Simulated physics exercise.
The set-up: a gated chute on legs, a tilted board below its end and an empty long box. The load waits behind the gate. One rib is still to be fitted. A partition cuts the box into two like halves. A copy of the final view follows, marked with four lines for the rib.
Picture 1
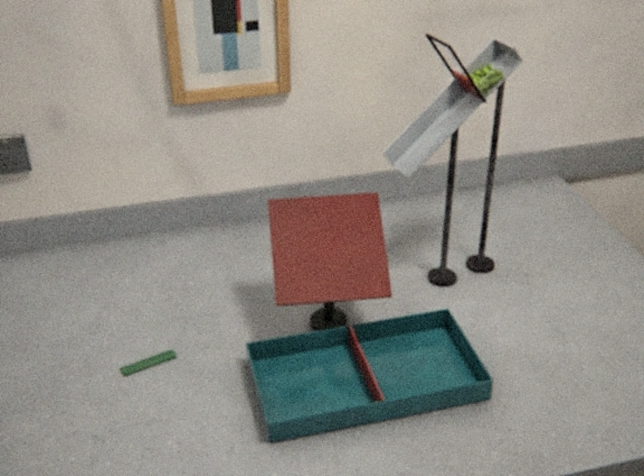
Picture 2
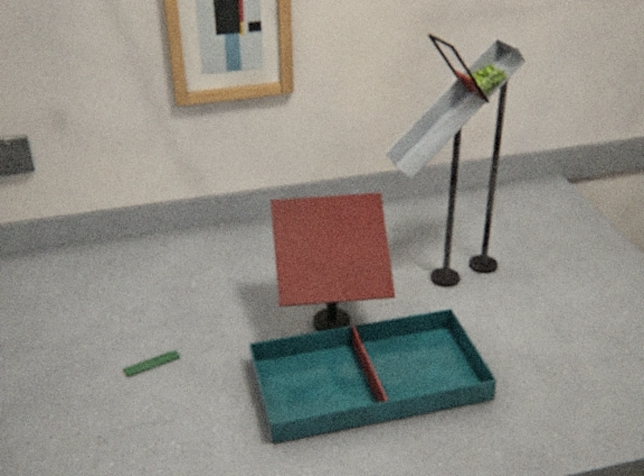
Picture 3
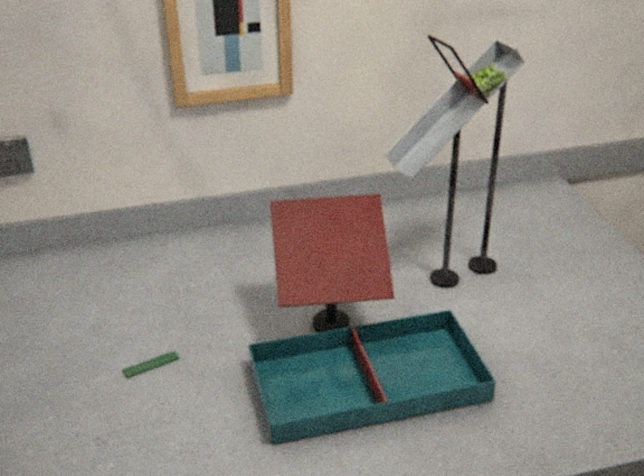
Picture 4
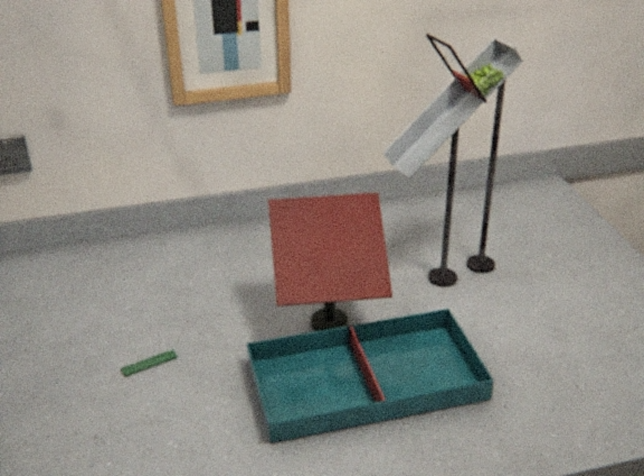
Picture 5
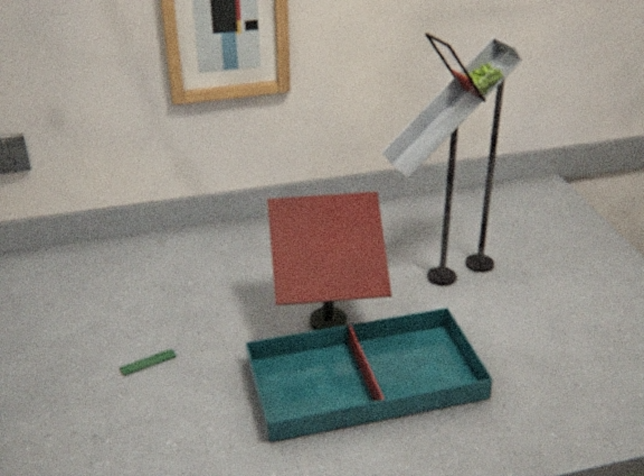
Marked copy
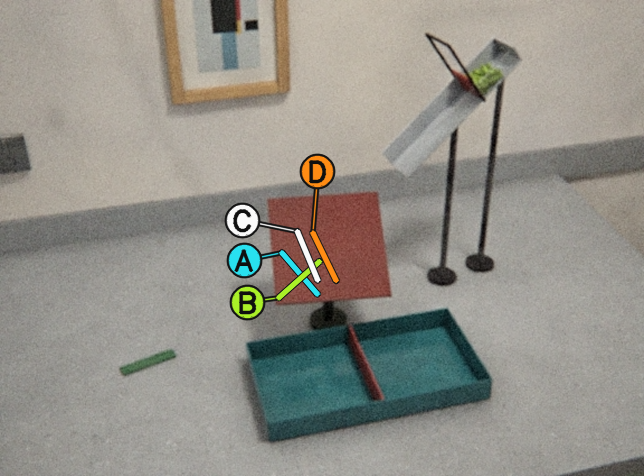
On a pale grey tabletop against a cream wall with a framed abstract picture, the view looks down from slightly above. A grey chute on dark legs slopes down to the left at the right, green pieces resting behind its dark-framed gate, with a tilted red board, an empty teal box split by a red divider, and a green strip further left. Nothing on the table moves; only the camera shakes slightly.
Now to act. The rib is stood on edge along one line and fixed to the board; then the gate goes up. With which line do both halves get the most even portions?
D works best here.
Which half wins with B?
More lands on the left.
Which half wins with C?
More lands on the left.
On the marked copy, line A from (281, 252) to (317, 294); line B from (319, 261) to (278, 297); line C from (297, 231) to (317, 280); line D from (312, 232) to (336, 280).
With A, of what is caught, almost all in the left half, about a tenth in the right.
With B, of what is caught, almost all in the left half, just a few in the right.
With C, of what is caught, almost all in the left half, just a few in the right.
With D, of what is caught, roughly two thirds in the left half, roughly a third in the right.
